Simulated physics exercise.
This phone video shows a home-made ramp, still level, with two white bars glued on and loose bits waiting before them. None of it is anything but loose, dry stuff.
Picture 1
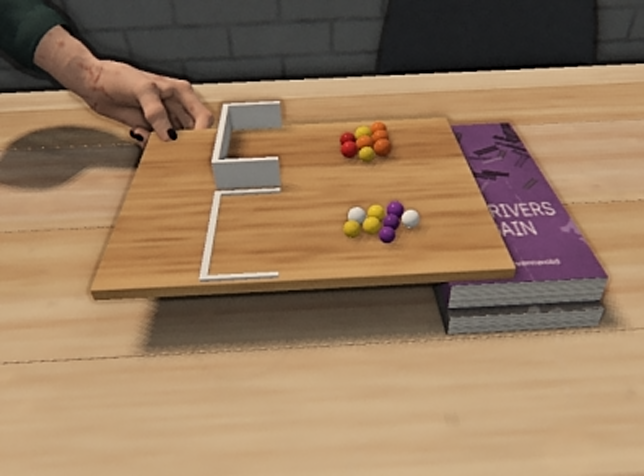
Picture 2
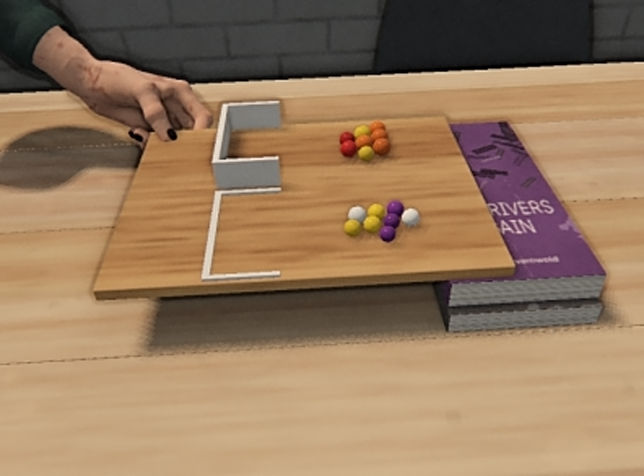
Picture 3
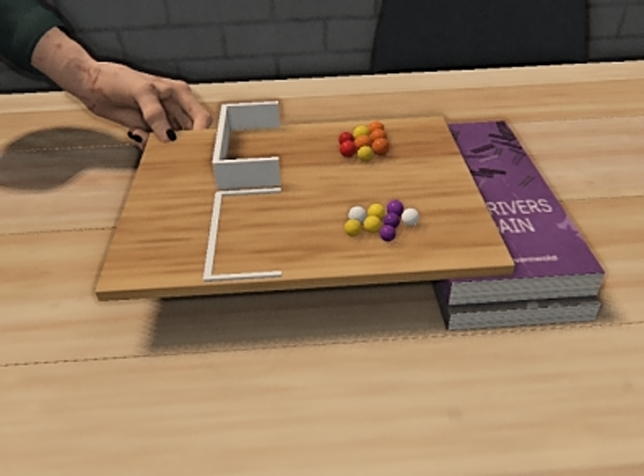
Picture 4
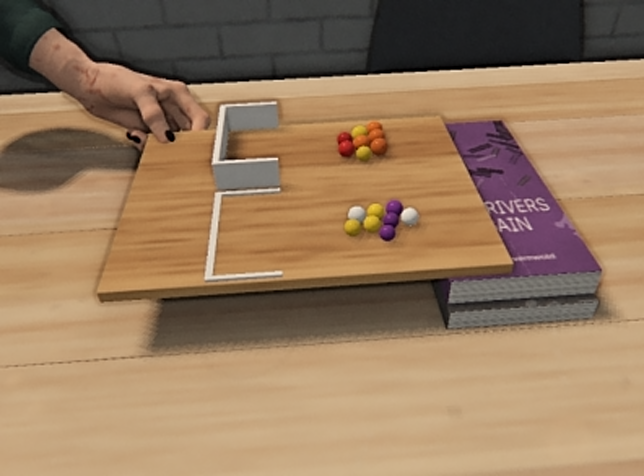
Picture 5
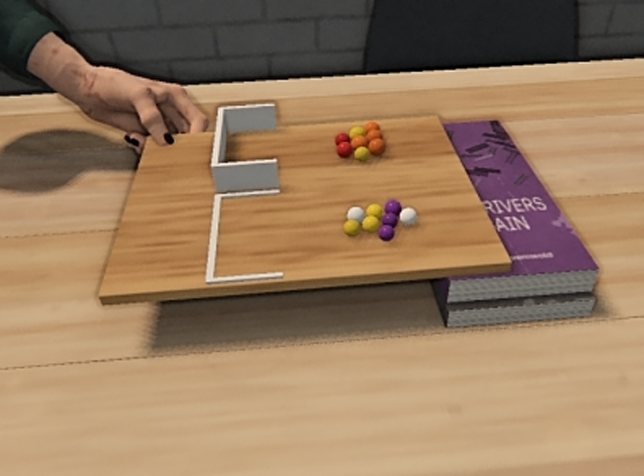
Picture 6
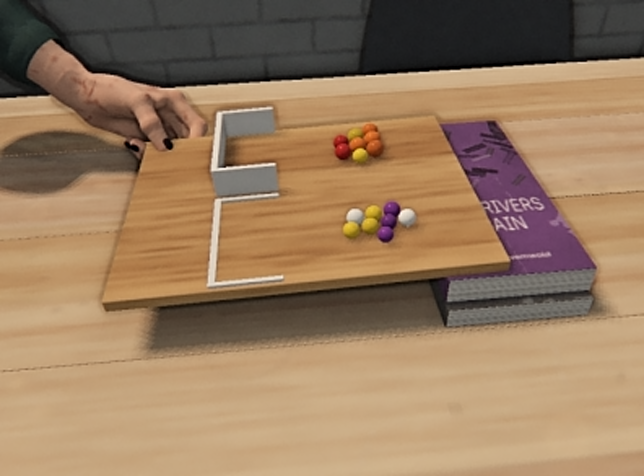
A hand held the left end of a wooden board resting on purple books, with two clusters of colorful balls on top, then lowered that end very slightly while the balls stayed still.
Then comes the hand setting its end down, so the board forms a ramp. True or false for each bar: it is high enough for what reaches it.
Nearer lot: False, it gets over. Farther lot: True, it is held.
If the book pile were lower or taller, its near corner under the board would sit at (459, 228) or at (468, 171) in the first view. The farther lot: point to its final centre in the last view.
(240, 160) and (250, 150).
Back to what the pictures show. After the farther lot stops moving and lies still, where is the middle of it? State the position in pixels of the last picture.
Roughly (235, 178).
Then, 0.28 s after the last picture, board sloping at 7°; nearer lot on its way down; farther lot on its way down.
Then, 0.57 s after the last picture, board resting at 10°; nearer lot on its way down; farther lot on its way down.
Then, 0.92 s after the last picture, board resting at 10°; nearer lot most past its bar; farther lot has reached its bar.
By the end, board resting at 10°; nearer lot most past its bar; farther lot gathered behind its bar.
